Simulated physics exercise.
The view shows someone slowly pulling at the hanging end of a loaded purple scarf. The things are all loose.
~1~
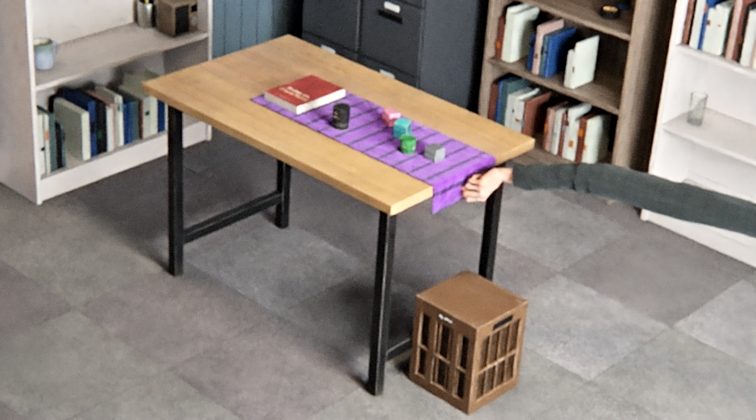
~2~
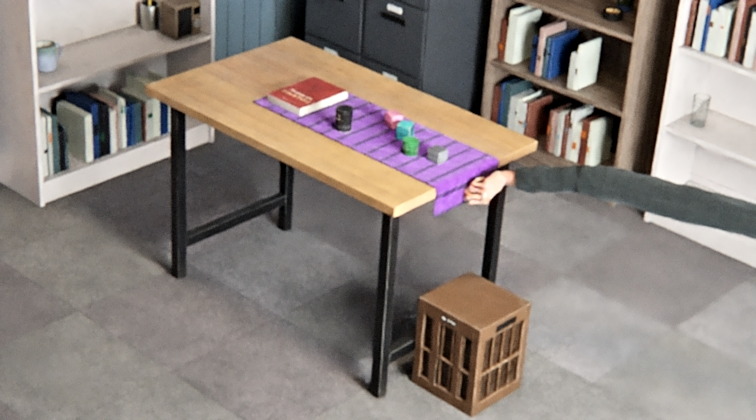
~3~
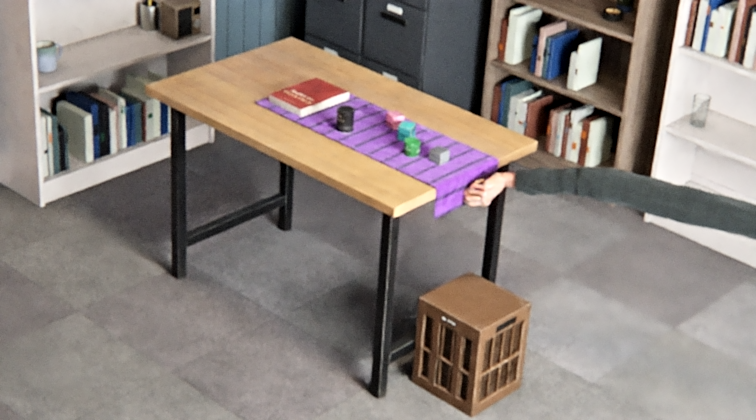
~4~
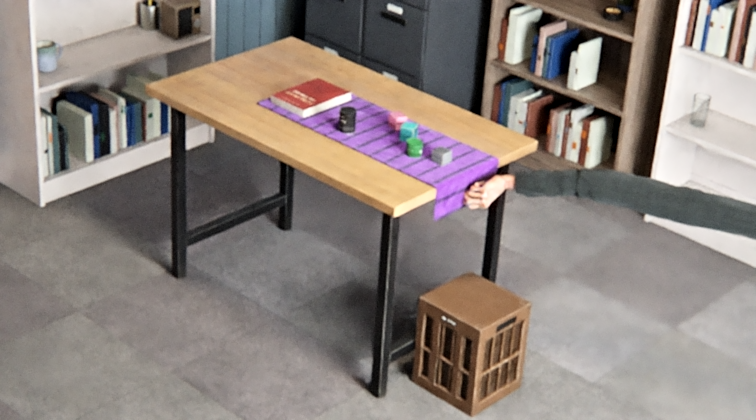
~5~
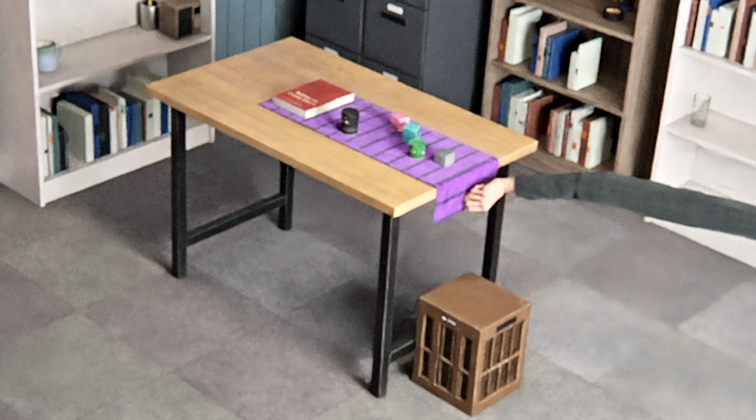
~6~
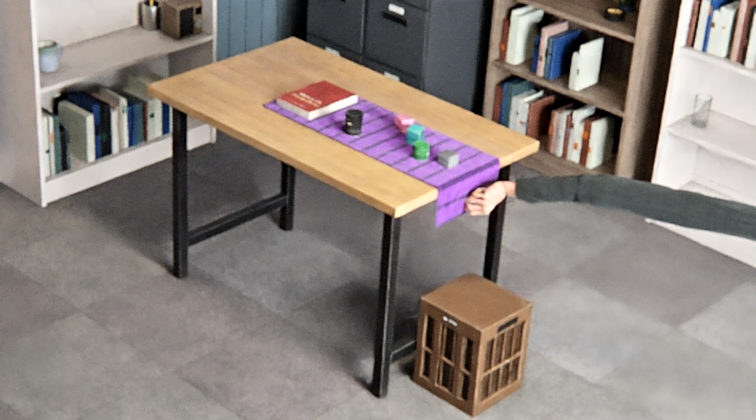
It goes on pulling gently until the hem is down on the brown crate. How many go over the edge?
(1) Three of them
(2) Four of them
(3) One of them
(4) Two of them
(1) Three of them.
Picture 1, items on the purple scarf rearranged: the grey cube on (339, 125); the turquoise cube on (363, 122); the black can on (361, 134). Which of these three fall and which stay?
Grey cube - stays aboard, turquoise cube - stays aboard, black can - stays aboard.
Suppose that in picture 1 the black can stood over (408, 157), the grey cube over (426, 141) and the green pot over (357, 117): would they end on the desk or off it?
Well, the black can is dislodged, the grey cube is dislodged, and the green pot is safe.
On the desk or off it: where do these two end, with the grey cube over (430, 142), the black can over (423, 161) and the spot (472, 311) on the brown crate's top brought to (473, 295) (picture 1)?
Here's what happens: The grey cube leaves its perch, the black can leaves its perch.
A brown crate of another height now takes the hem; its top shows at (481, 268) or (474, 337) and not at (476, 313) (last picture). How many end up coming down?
The count would be 1 and then 4.
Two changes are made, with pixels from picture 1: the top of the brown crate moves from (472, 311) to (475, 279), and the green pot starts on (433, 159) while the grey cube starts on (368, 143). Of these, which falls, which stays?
The green pot ends up off the top and the grey cube ends up still on top.
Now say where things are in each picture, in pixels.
In the first picture, hem (431, 214); grey cube (435, 146); green pot (408, 138); turquoise cube (403, 122); pink cube (391, 111); black can (342, 106); top of the crate (472, 311).
In the second picture, hem (434, 217); grey cube (438, 148).
In the third picture, hem (435, 219); green pot (412, 141).
In the fourth picture, hem (434, 221); turquoise cube (409, 126); top of the crate (475, 313).
In the fifth picture, hem (433, 224); pink cube (400, 116).
In the sixth picture, hem (435, 228); grey cube (449, 153); green pot (421, 144); turquoise cube (416, 128); pink cube (404, 117); black can (354, 112).
A little later, hem near (463, 260); grey cube gone.
Next, hem on the crate; grey cube, green pot and turquoise cube gone.
When it is over, hem on the crate; grey cube, green pot and turquoise cube gone. It carries off three.
